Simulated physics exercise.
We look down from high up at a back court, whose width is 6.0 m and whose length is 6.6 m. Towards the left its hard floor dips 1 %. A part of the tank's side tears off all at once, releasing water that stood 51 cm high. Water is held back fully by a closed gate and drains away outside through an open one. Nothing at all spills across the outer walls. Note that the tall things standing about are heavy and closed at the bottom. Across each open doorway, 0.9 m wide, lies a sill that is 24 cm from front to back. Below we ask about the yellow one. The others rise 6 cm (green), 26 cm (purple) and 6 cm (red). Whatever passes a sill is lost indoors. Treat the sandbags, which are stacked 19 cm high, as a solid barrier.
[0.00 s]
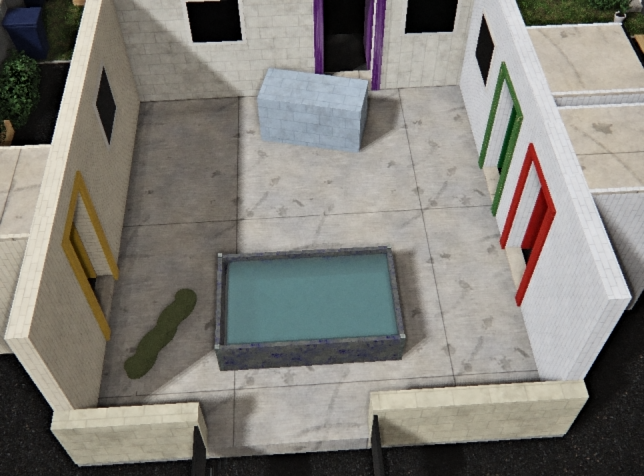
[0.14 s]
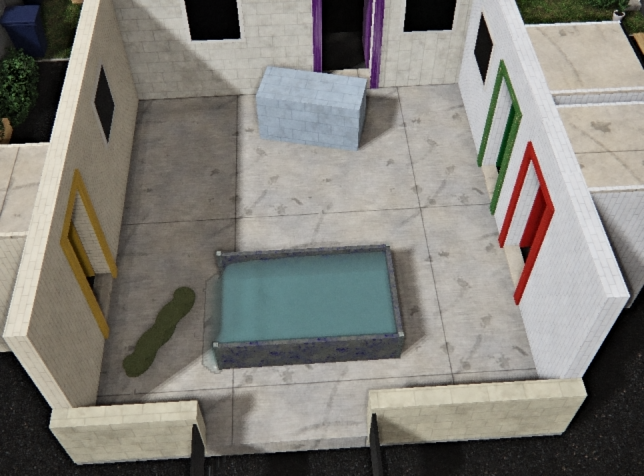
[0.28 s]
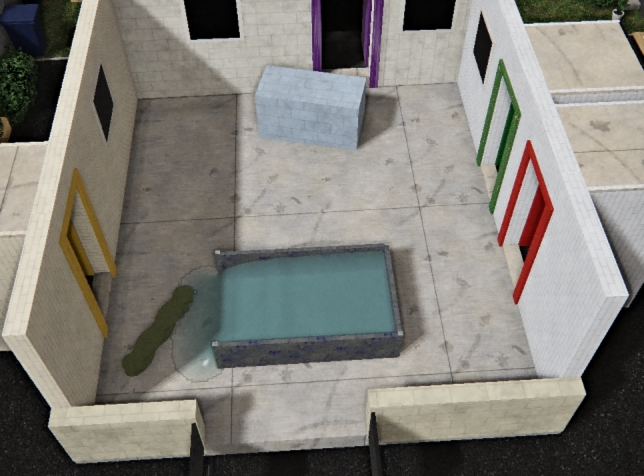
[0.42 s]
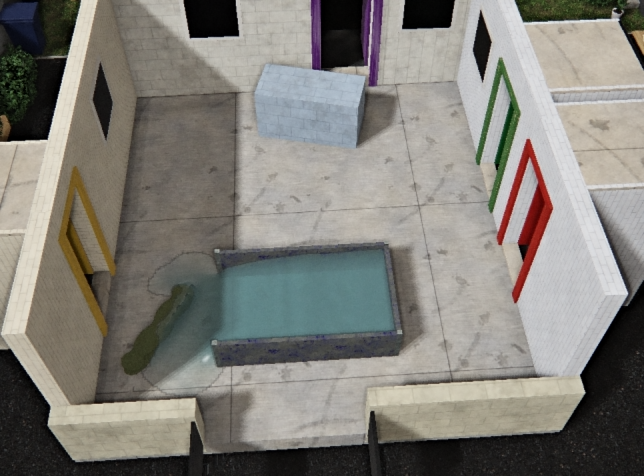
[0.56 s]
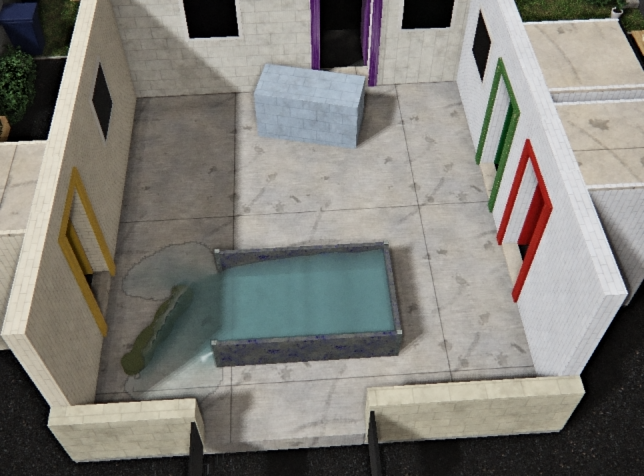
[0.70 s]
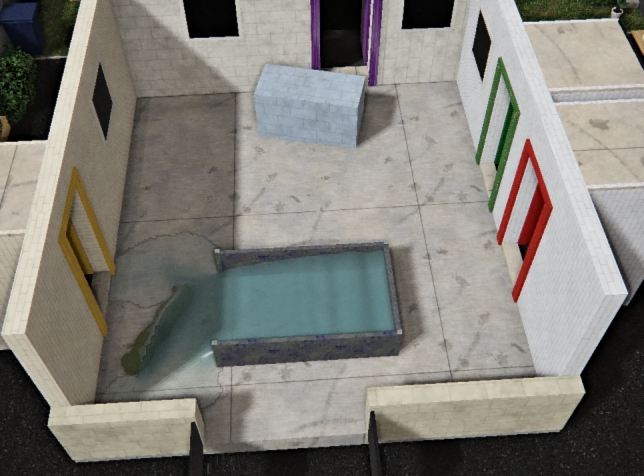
Water pours from the tank's open left side and spreads across the floor around the sandbags.
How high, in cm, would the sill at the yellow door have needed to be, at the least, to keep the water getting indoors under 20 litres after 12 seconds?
About 13.5 cm.
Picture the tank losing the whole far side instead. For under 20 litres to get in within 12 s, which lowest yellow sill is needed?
It should stand roughly 7.0 cm high.
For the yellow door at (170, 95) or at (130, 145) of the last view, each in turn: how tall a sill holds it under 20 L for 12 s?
First place around 14.0 cm, second around 9.0 cm.
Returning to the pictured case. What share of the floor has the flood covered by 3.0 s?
35 %.
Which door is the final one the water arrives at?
The green one comes last.
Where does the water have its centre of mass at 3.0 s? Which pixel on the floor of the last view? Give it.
It lies near (199, 303) in the last picture.
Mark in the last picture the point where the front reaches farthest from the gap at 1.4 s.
Lab note: Front tip approx. at (124, 196).
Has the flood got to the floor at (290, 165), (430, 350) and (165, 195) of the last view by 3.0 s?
So the three spots come out spared, spared, swamped, in that order.
After 1.4 s water covers 15 % of the floor, deepest (37 cm) near (91, 434); 17 cm at the yellow door, 0 litres in over its 15 cm sill.
After 3.0 s water covers 35 % of the floor, deepest (33 cm) near (91, 434); 21 cm at the yellow door, 5 litres in over its 15 cm sill.
After 12.0 s water covers 90 % of the floor, deepest (10 cm) near (114, 266); 5 cm at the yellow door, 12 litres in over its 15 cm sill.
At the yellow door as built, the water arrived by 0.8 s and peaked near 22 cm at 2.8 s.
With a sill of 12 cm, 29 litres would have come in within the 12 s; with 16 cm, 9 litres. So under 20 litres takes about 13.5 cm.
